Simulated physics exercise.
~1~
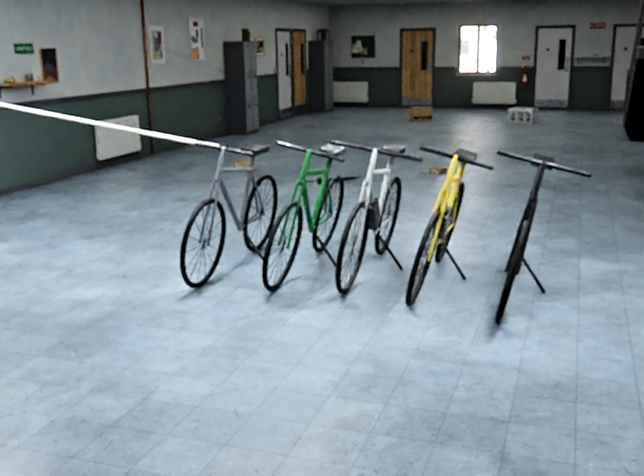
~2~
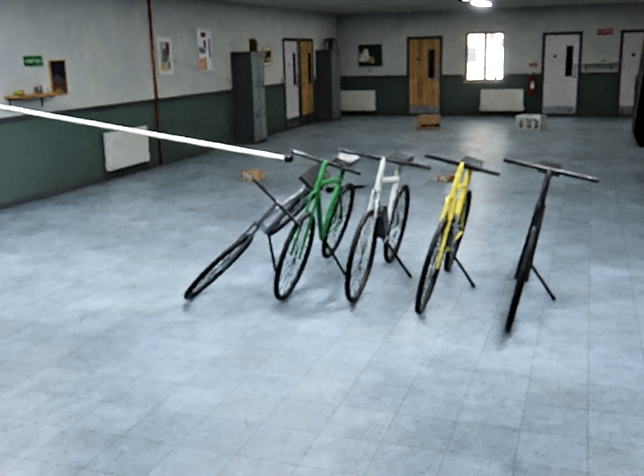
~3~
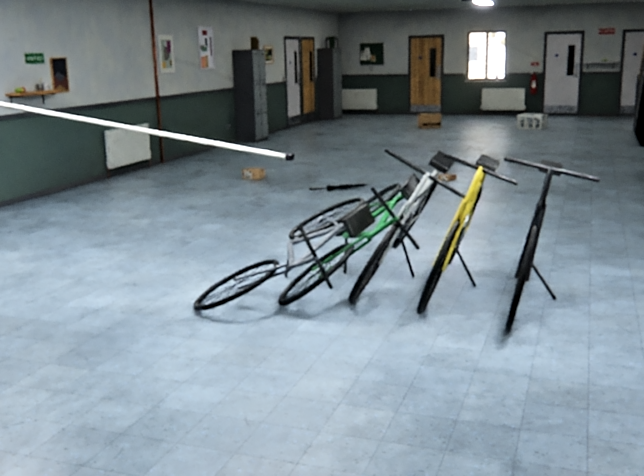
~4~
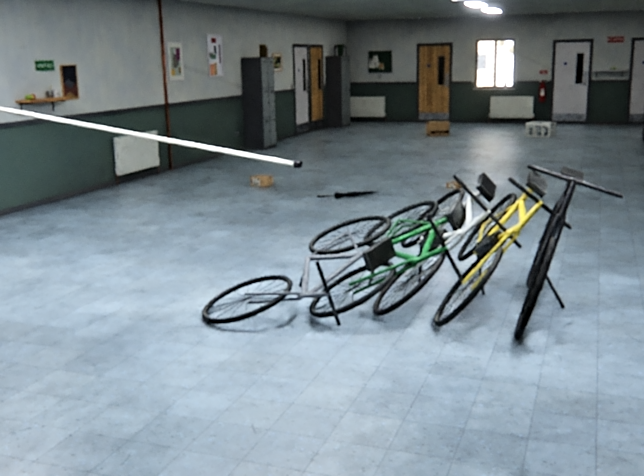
In a large tiled hall, a white pole tips the leftmost of five bicycles rightward, toppling others until the last stays standing.
